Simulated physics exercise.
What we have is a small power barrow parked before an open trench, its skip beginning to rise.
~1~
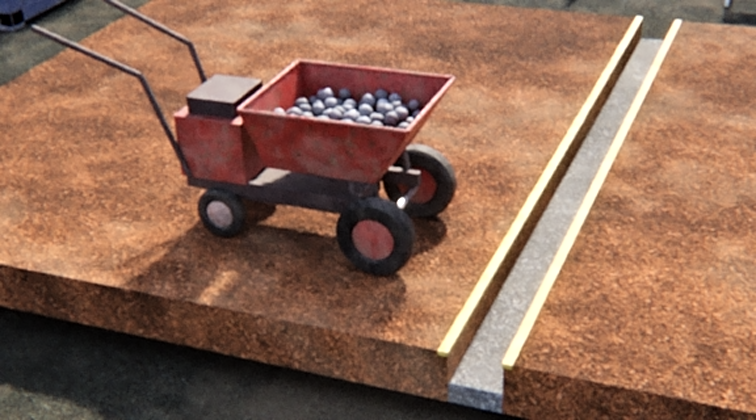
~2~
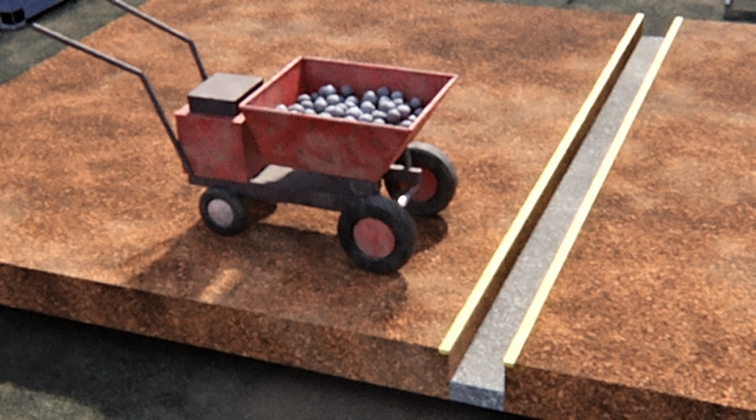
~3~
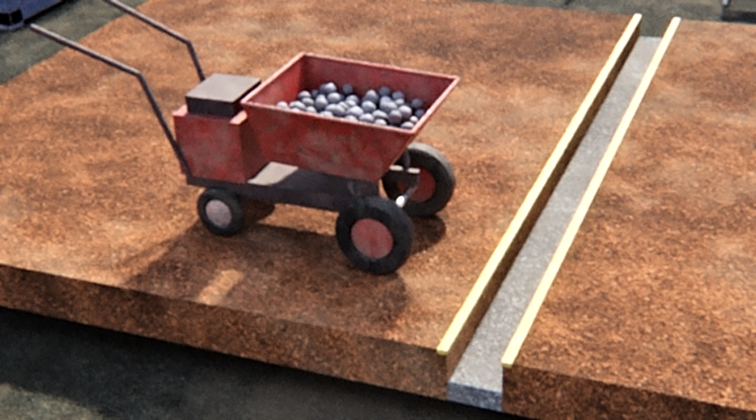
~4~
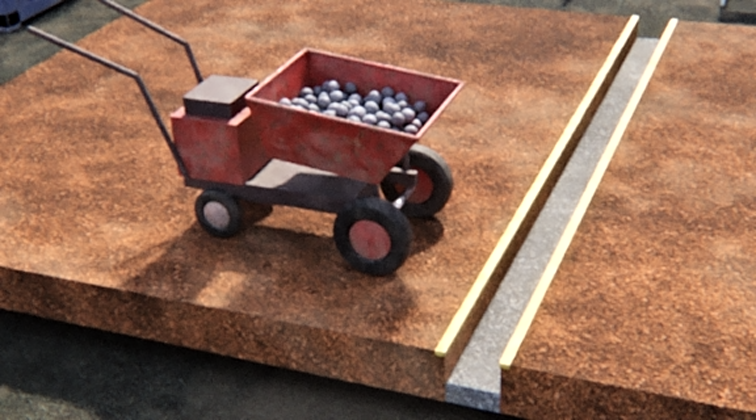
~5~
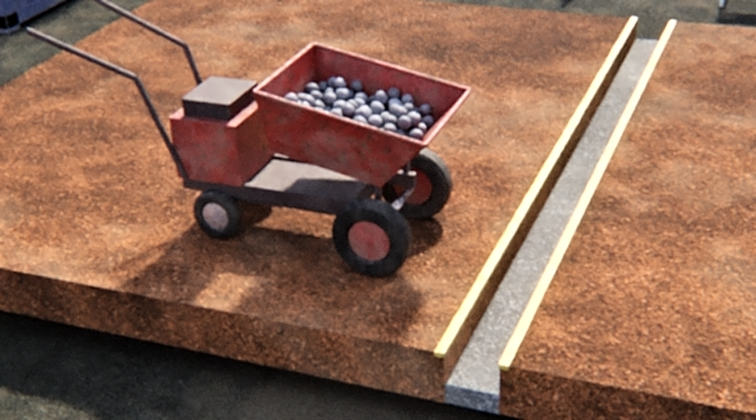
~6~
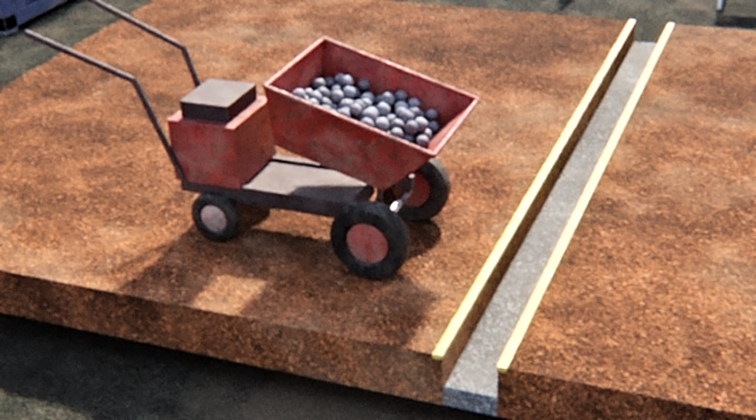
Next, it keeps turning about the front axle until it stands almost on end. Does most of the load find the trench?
The trench ends with over half of it.
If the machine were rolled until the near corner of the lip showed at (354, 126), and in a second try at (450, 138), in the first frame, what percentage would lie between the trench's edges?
First some 50, then 0 per cent.
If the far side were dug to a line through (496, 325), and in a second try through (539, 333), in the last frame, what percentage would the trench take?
Roughly 20 per cent, and 90 per cent.
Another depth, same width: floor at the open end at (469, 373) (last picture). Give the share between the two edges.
Near 40 %.
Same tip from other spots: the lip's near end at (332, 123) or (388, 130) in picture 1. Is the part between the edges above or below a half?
The first try: Under half. The second: Over half.
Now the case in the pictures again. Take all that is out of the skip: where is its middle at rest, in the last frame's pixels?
At about (532, 278).
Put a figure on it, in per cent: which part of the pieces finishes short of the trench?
It comes to 0 per cent or so.
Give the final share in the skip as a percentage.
About 10 per cent.
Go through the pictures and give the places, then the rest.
The first picture shows lip of the skip near (407, 132), level; top of the load near (350, 120), round cobbles; first edge of the trench near (464, 315); far edge near (526, 327), the trench under half as wide as the skip, and about half as deep as wide.
The second picture shows lip of the skip near (409, 131), level; top of the load near (352, 117).
The third picture shows lip of the skip near (412, 134), tipped barely; top of the load near (342, 109).
The fourth picture shows lip of the skip near (417, 139), tipped a little; top of the load near (335, 110).
The fifth picture shows lip of the skip near (425, 146), tipped a little; top of the load near (329, 99).
The sixth picture shows lip of the skip near (434, 156), tipped clearly; top of the load near (324, 105); first edge of the trench near (458, 319); far edge near (520, 330).
Shortly afterwards, skip tipped steeply; the whole lot in the skip.
Next, skip tipped right over; the bulk in the skip; a little in or heaped over the trench; a little beyond it; only a few falling.
Some moments later, skip tipped right over; near a quarter in the skip; near half in or heaped over the trench; near a quarter beyond it.
In the end, skip tipped right over; a little in the skip; near two thirds in or heaped over the trench; near a quarter beyond it.
